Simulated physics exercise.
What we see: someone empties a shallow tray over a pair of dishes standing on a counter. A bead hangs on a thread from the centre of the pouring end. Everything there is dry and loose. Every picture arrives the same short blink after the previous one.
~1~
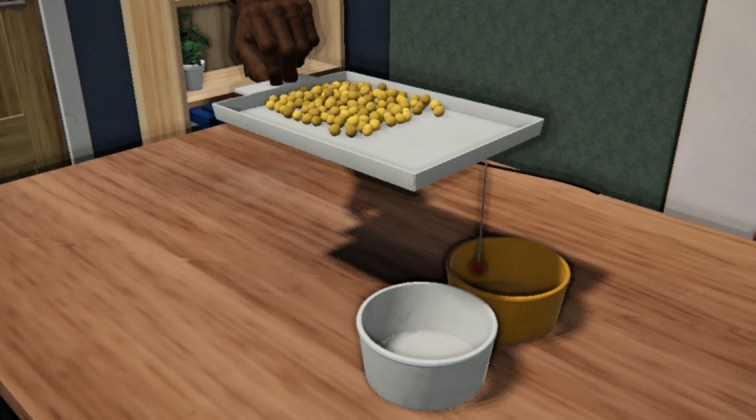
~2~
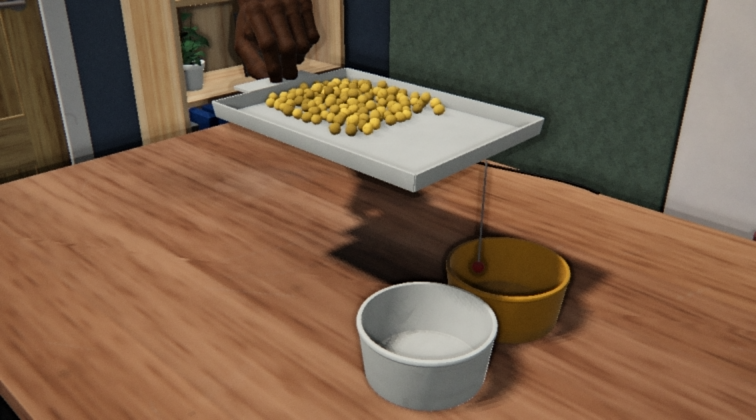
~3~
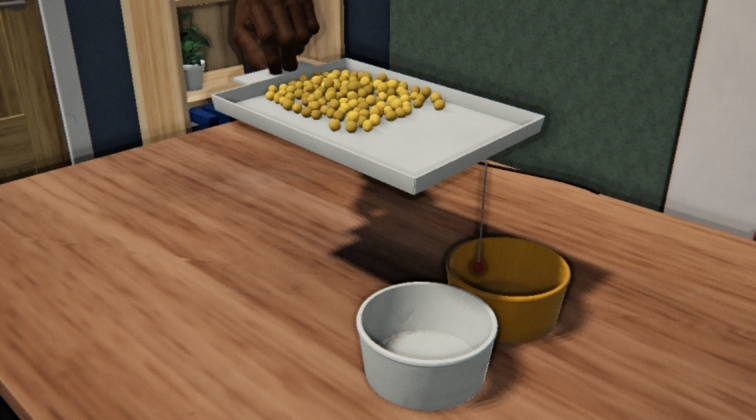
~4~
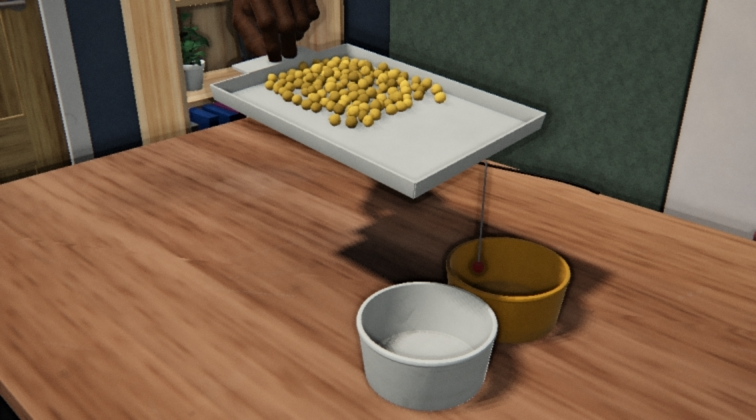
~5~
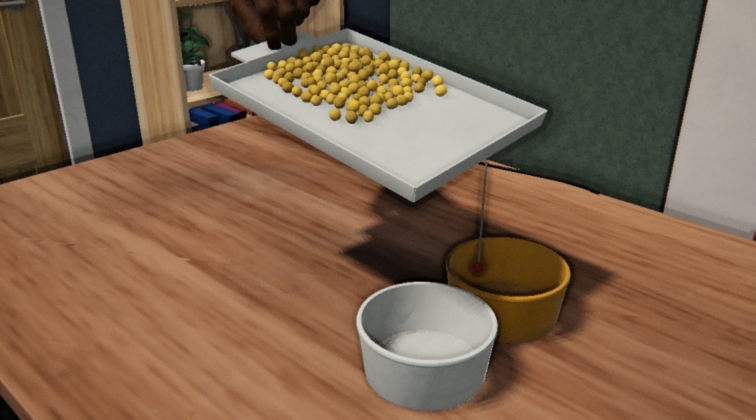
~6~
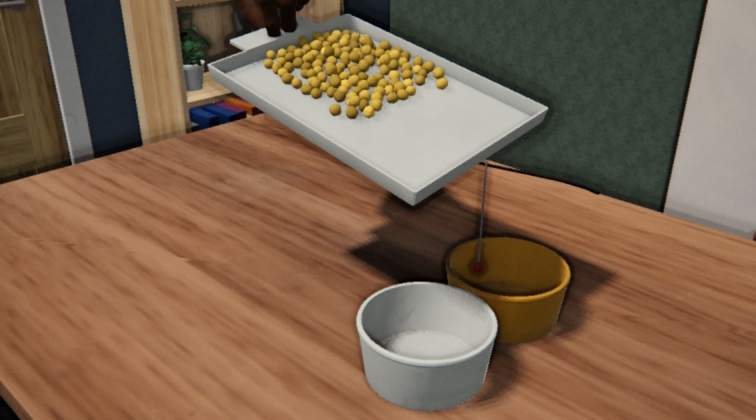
On a wooden counter above a white dish and a mustard-coloured one, a dark hand gradually raised the far end of a pale tray of yellow balls, tilting it toward its near left corner.
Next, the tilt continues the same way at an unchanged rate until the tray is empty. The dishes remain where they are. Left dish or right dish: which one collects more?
Larger portion: Left.
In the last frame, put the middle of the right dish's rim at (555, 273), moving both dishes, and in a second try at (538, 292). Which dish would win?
With the dishes at the first place it's the left-side dish, and at the second it's the left-side dish.
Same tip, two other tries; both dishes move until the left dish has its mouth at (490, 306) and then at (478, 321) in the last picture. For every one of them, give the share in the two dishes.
Result: 40 % and 60 %.
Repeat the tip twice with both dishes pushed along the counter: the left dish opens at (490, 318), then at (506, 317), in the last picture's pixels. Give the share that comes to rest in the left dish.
Trial 1 around 50 percent, trial 2 around 40 percent.
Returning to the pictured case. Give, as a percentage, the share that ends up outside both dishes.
10 %.
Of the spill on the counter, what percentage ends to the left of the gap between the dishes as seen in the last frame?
Around 30 percent of the pieces.
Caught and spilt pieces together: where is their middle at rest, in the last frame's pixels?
Near (429, 366), more or less.
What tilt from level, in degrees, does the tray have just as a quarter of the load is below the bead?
Around 80 degrees of turn.
Shortly afterwards, tray tipped steeply; the bulk on the tray; only a few in the left dish; only a few outside both; a little in the air.
Next, tray tipped right over; the bulk on the tray; near a quarter in the left dish; a little outside both.
Some moments later, tray tipped past a quarter turn; the bulk in the left dish; a little outside both.
In the end, tray tipped past a quarter turn; the bulk in the left dish; none at all in the right dish; a little outside both.
